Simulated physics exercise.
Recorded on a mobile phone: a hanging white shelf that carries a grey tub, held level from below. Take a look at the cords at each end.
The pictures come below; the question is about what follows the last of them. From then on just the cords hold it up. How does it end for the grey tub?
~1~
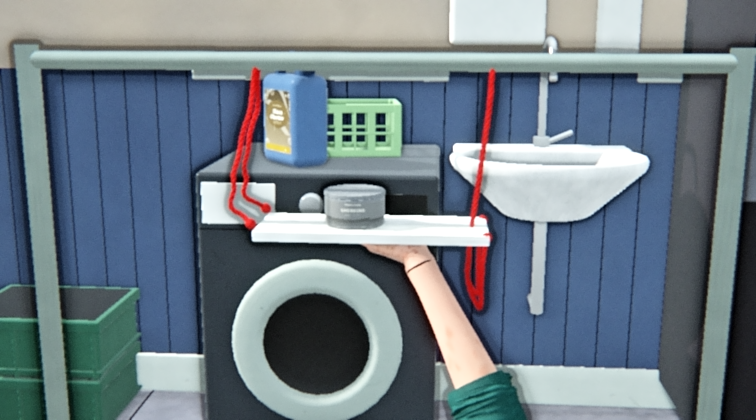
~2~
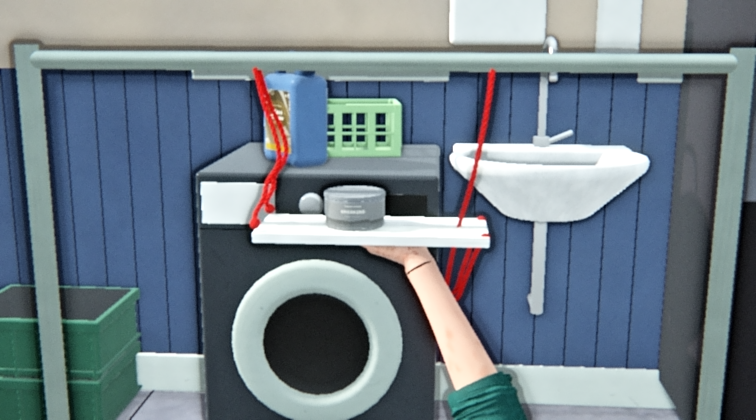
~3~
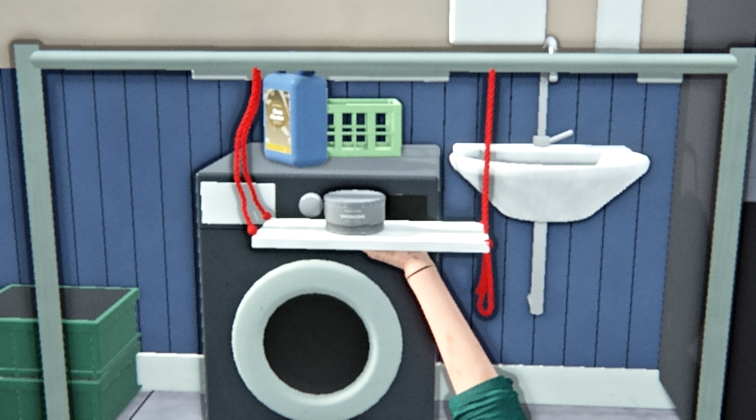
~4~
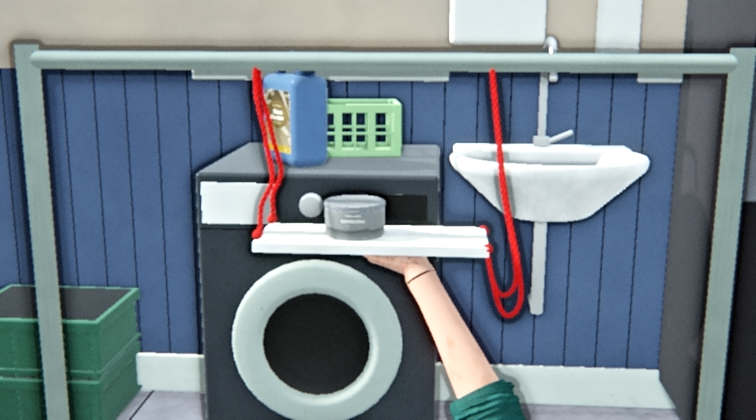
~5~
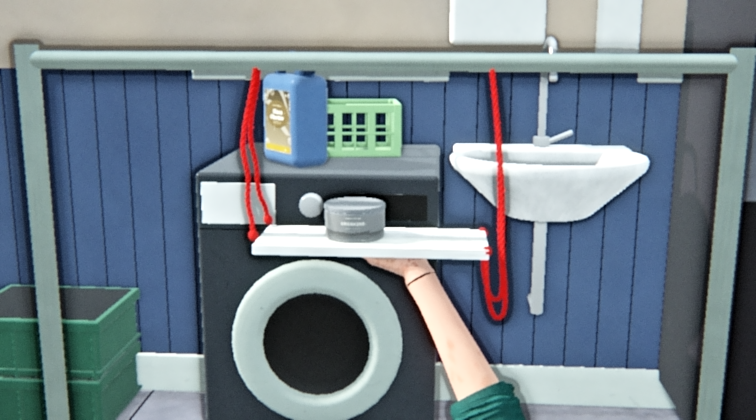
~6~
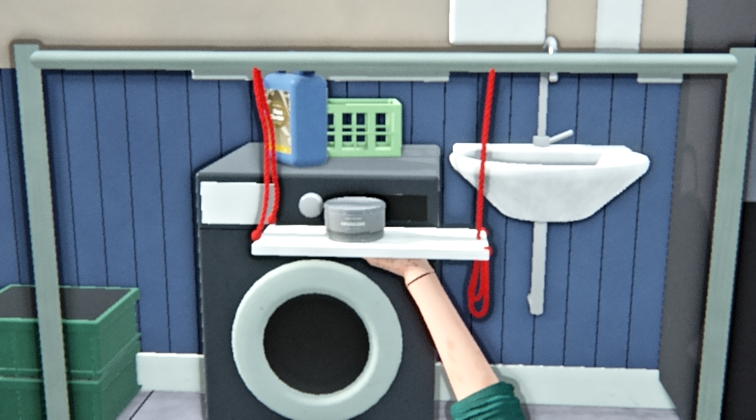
Leaves by the right.
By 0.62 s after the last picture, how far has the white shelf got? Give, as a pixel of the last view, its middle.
Its middle sits close to (307, 284).
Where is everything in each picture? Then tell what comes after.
Grey tub (355, 207); white shelf (369, 239), in the first picture.
Grey tub (355, 208), in the second picture.
Grey tub (355, 213), in the third picture.
Grey tub (355, 218); white shelf (369, 250), in the fourth picture.
Grey tub (355, 220), in the fifth picture.
Grey tub (355, 220); white shelf (369, 253); left cords almost straight; right cords slack, hanging in a loop, in the sixth picture.
Then, 0.62 s after the last picture, board tipped 28° down to the right; tub falling.
Then, 1.24 s after the last picture, board tipped 42° down to the right; tub on the floor.
At rest, board tipped 40° down to the right; tub on the floor. The grey tub goes off on the right.
